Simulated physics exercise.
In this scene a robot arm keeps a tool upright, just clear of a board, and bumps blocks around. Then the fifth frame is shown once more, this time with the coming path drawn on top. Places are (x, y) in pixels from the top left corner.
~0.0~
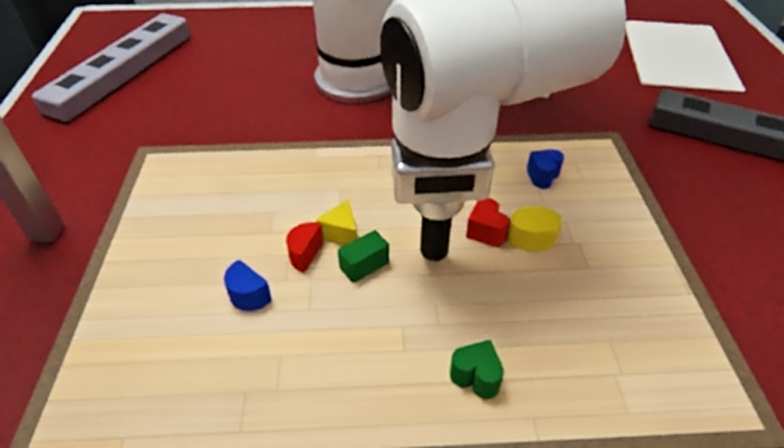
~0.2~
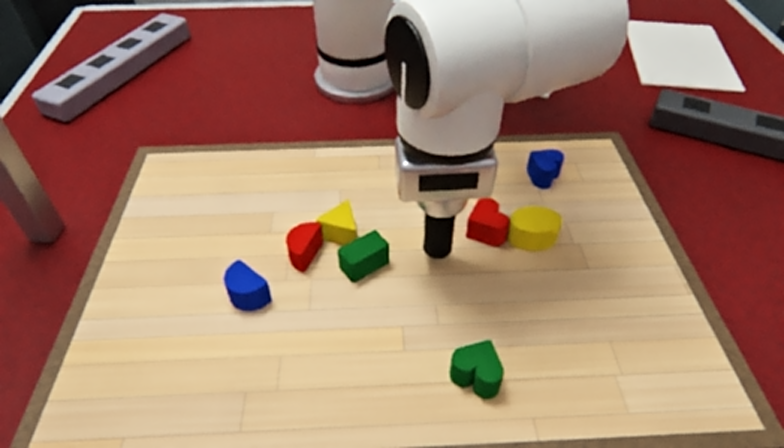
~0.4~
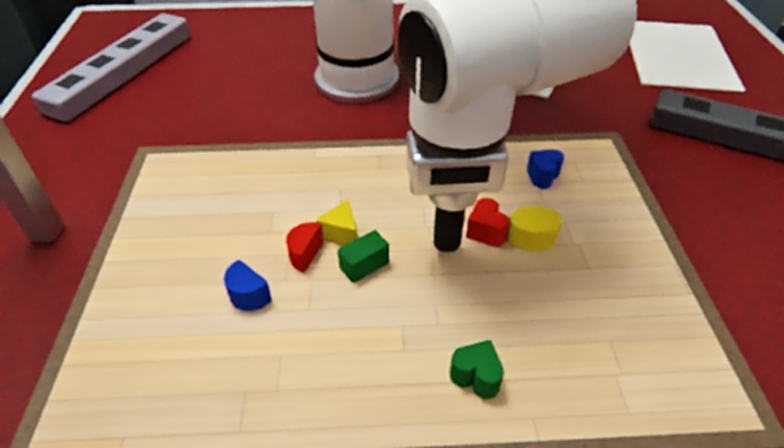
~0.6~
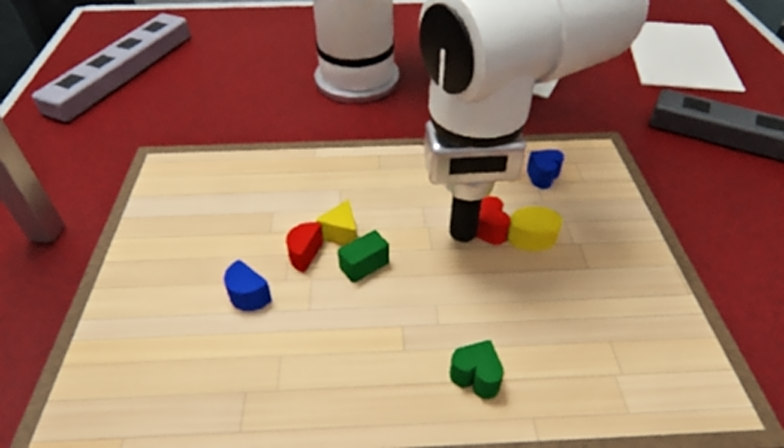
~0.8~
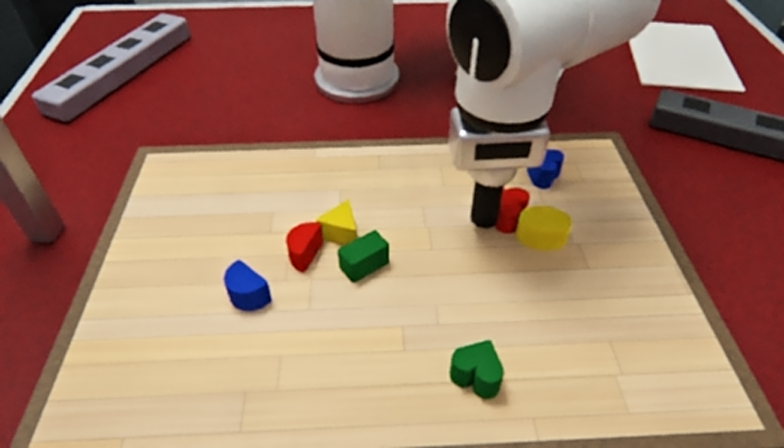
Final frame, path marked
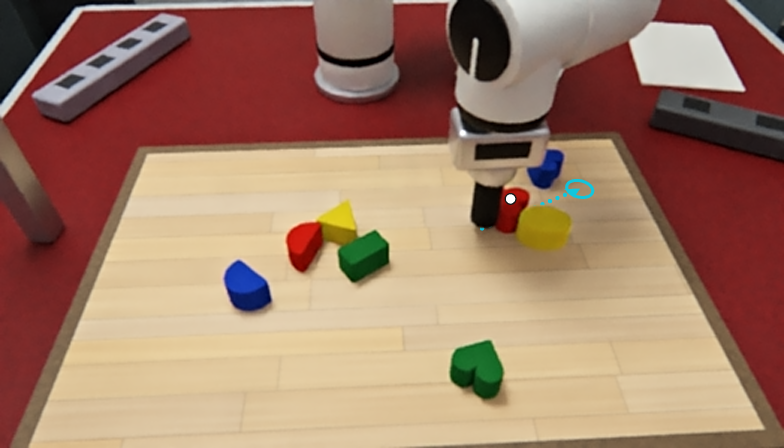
A robot arm moves right across a wooden board and pushes a red heart block rightward.
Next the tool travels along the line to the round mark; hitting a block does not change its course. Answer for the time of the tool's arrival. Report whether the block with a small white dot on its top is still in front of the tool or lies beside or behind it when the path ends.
I expect it to be in front.
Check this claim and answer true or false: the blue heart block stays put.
Answer: False.
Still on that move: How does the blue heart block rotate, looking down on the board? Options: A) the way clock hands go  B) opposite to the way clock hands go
Correct choice: B.
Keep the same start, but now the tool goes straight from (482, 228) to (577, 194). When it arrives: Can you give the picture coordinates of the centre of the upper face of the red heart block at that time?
(592, 160)
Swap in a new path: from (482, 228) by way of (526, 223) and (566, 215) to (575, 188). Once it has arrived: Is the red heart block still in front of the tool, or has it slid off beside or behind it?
It ends up beside or behind the tool.
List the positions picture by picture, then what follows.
In the first picture, lower end of the tool at (434, 251), tops of blocks, red heart block at (489, 213), yellow oval at (536, 219), blue heart block at (548, 158).
In the second picture, tool at (437, 248), blocks as before.
In the third picture, tool at (447, 242), blocks as before.
In the fourth picture, tool at (463, 232), red heart block at (491, 211).
In the fifth picture, tool at (484, 219), red heart block at (511, 199), yellow oval at (546, 218), blue heart block at (548, 158).
The drawn path runs straight from (482, 228) to (580, 189); the dot is on the red heart block.
The first path, step by step. One third of the way, tool at (520, 205); red heart block at (542, 183), turned 15° anticlockwise; yellow oval at (560, 218), turned 35° clockwise.
Two thirds of the way, tool at (552, 192); red heart block at (573, 171), turned 20° anticlockwise; yellow oval at (560, 218), turned 35° clockwise; blue heart block at (551, 150), turned 45° anticlockwise.
At the end, tool at (583, 179); red heart block at (598, 156), turned 40° anticlockwise; yellow oval at (560, 218), turned 35° clockwise; blue heart block at (551, 150), turned 45° anticlockwise.
